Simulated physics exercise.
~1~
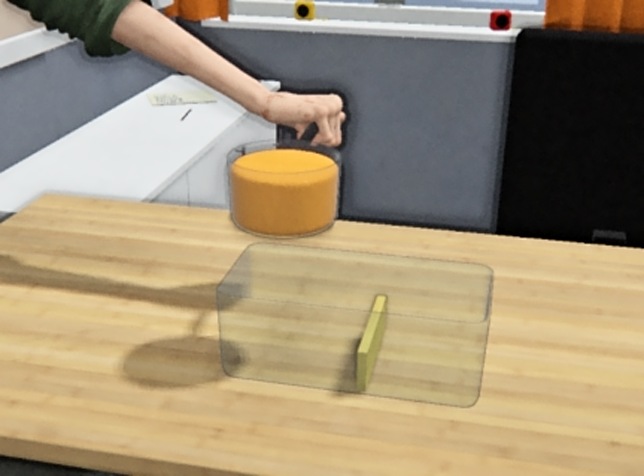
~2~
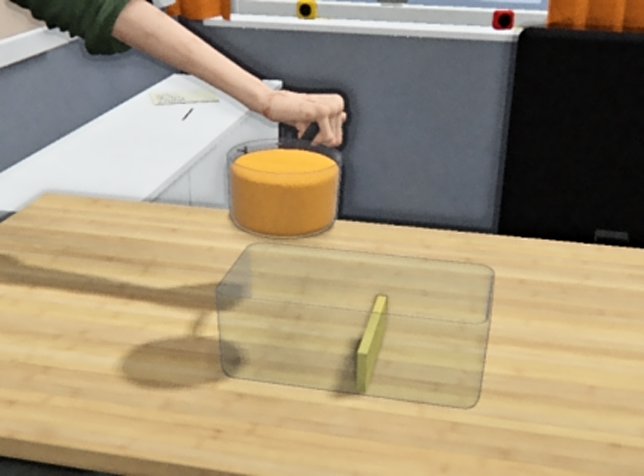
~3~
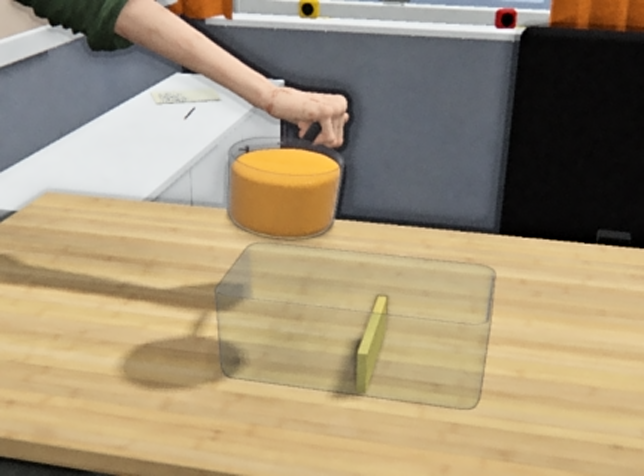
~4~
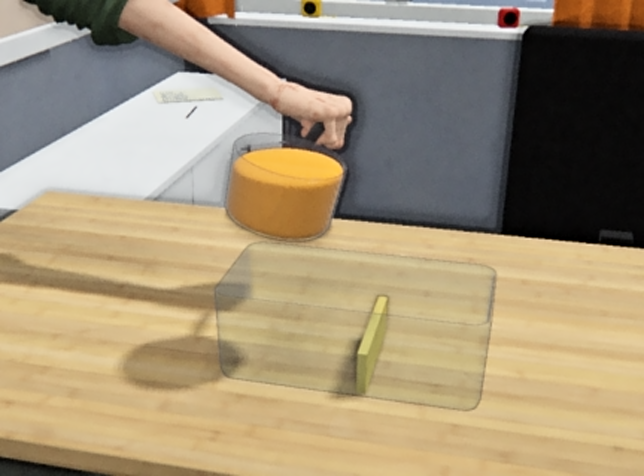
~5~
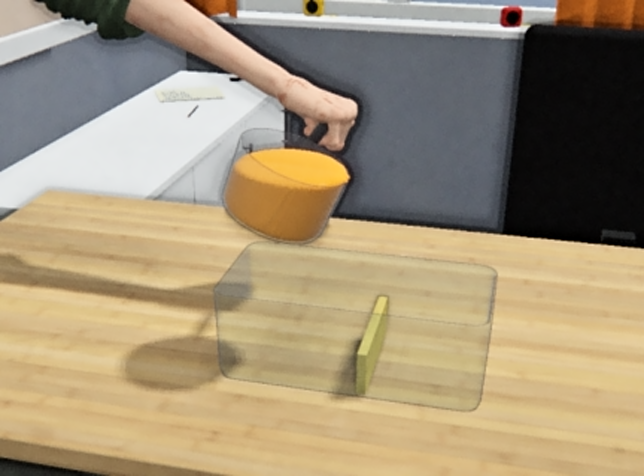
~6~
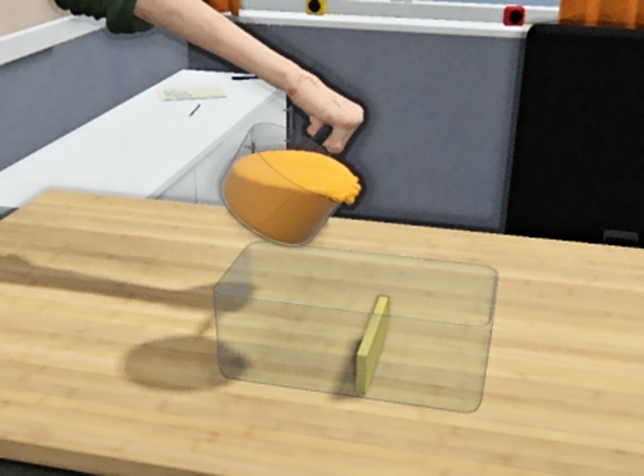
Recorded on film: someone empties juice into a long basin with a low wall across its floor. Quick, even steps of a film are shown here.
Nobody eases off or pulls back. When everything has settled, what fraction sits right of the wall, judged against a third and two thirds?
I expect what gathers right of the wall to fall within one third to two thirds.
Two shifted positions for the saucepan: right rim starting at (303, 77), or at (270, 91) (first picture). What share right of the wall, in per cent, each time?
It comes to 40 % the first time and 5 % the second.
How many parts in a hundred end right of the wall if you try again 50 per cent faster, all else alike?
I'd estimate some 45 percent.
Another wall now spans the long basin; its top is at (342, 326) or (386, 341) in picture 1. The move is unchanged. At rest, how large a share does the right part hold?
I'd expect near 90 percent the first time and near 40 percent the next.
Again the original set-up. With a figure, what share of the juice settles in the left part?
It is close to 40 per cent.
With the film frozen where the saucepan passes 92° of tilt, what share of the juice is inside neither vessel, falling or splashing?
That works out near 30 percent.
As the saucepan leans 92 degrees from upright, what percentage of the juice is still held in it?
About 35 per cent.
A moment on, the saucepan is tipped on its side and 34 per cent is still to pour, 3 is left of the wall and 32 right of it.
Next, the saucepan is tipped right over and 6 per cent is still to pour, 31 is left of the wall and 58 right of it.
Then the saucepan is tipped right over and 0 per cent is still to pour, 40 is left of the wall and 58 right of it.
Later the saucepan is tipped right over and 0 per cent is still to pour, 41 is left of the wall and 59 right of it.
At rest 41 per cent lies left of the wall, 59 right of it and 1 outside.
